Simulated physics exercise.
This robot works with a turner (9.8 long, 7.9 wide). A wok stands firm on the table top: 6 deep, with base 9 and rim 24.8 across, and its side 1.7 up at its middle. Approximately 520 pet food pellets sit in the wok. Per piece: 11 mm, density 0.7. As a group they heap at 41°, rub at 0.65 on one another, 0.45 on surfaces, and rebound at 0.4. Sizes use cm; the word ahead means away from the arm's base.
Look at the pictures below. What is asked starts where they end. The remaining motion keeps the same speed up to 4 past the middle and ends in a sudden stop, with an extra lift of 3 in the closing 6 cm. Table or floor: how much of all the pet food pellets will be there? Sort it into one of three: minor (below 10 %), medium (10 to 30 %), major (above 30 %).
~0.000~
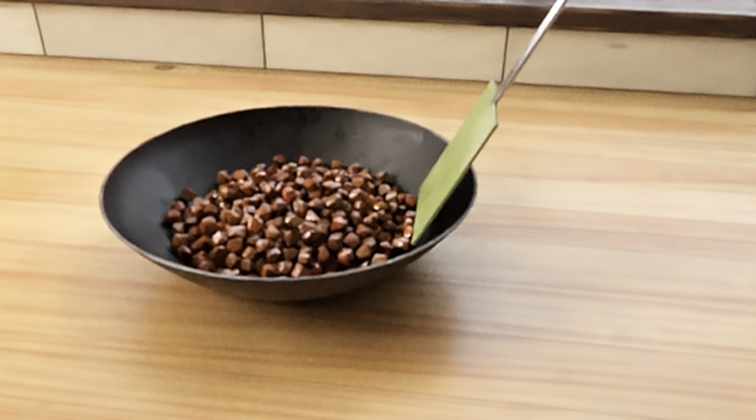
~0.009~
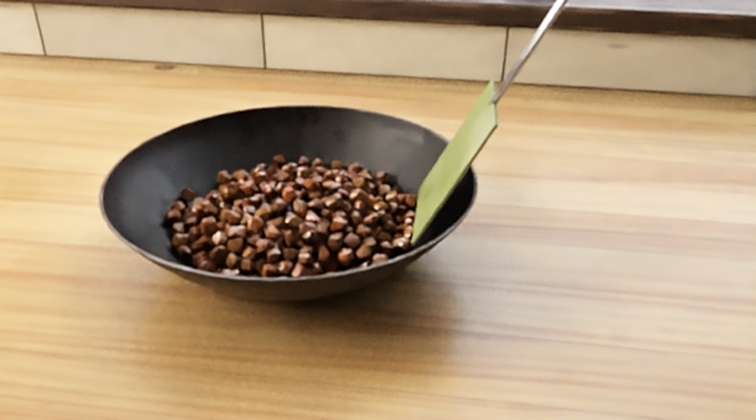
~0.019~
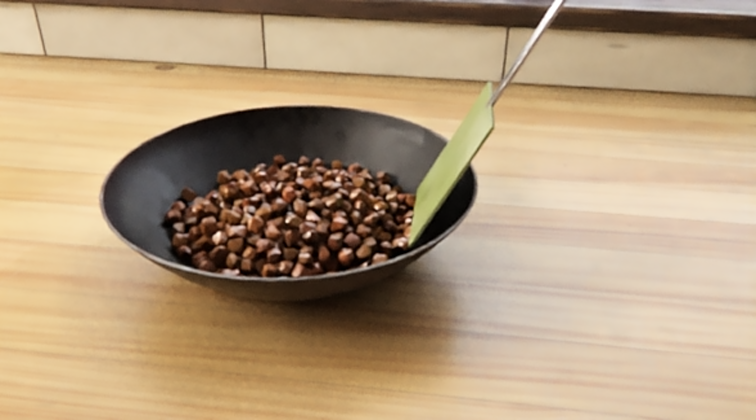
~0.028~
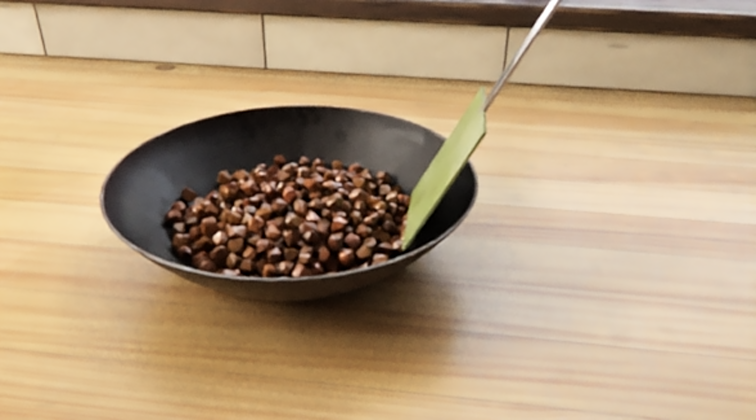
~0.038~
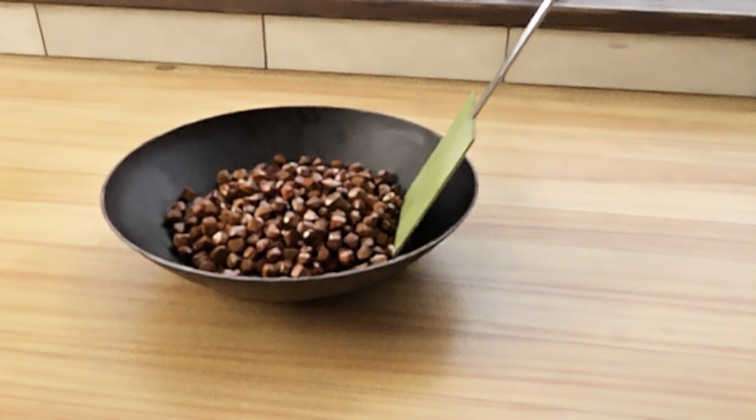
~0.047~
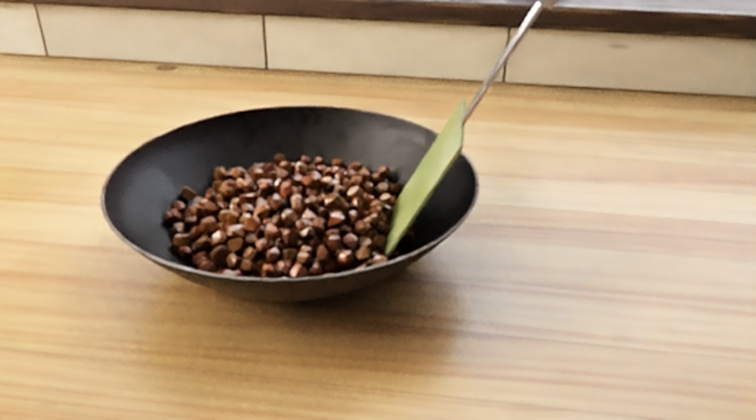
Minor, below 10 %.
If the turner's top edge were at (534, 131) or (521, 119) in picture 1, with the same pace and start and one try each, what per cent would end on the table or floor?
About 0 and 0 per cent.
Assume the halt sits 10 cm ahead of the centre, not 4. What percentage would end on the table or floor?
I'd expect close to 50 per cent then.
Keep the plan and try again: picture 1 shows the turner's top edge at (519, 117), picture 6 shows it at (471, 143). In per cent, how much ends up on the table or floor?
It works out to about 15 %, more or less.
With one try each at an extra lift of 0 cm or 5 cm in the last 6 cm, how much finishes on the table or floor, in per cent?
It comes to around 10 per cent on the first try and around 5 per cent on the second.
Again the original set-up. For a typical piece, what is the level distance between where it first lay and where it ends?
The answer is about 5 cm.
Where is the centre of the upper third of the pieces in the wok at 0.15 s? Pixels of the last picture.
Near pixel (205, 183).
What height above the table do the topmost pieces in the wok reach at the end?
Height at rest: Roughly 8.0 cm.
After 0.10 s, sloping 63°, highest piece 6 above the table; 515 in the wok.
After 0.15 s, sloping 63°, highest piece 11 above the table; 512 in the wok, 3 on the blade or in flight.
After 0.37 s, sloping 63°, highest piece 8 above the table; 483 in the wok, 23 on the table or floor, 9 on the blade or in flight.
After 1.42 s, sloping 63°, highest piece 8 above the table; 483 in the wok, 32 on the table or floor.
In the end, 483 in the wok, 32 on the table or floor. That is 6 % on the table or floor.
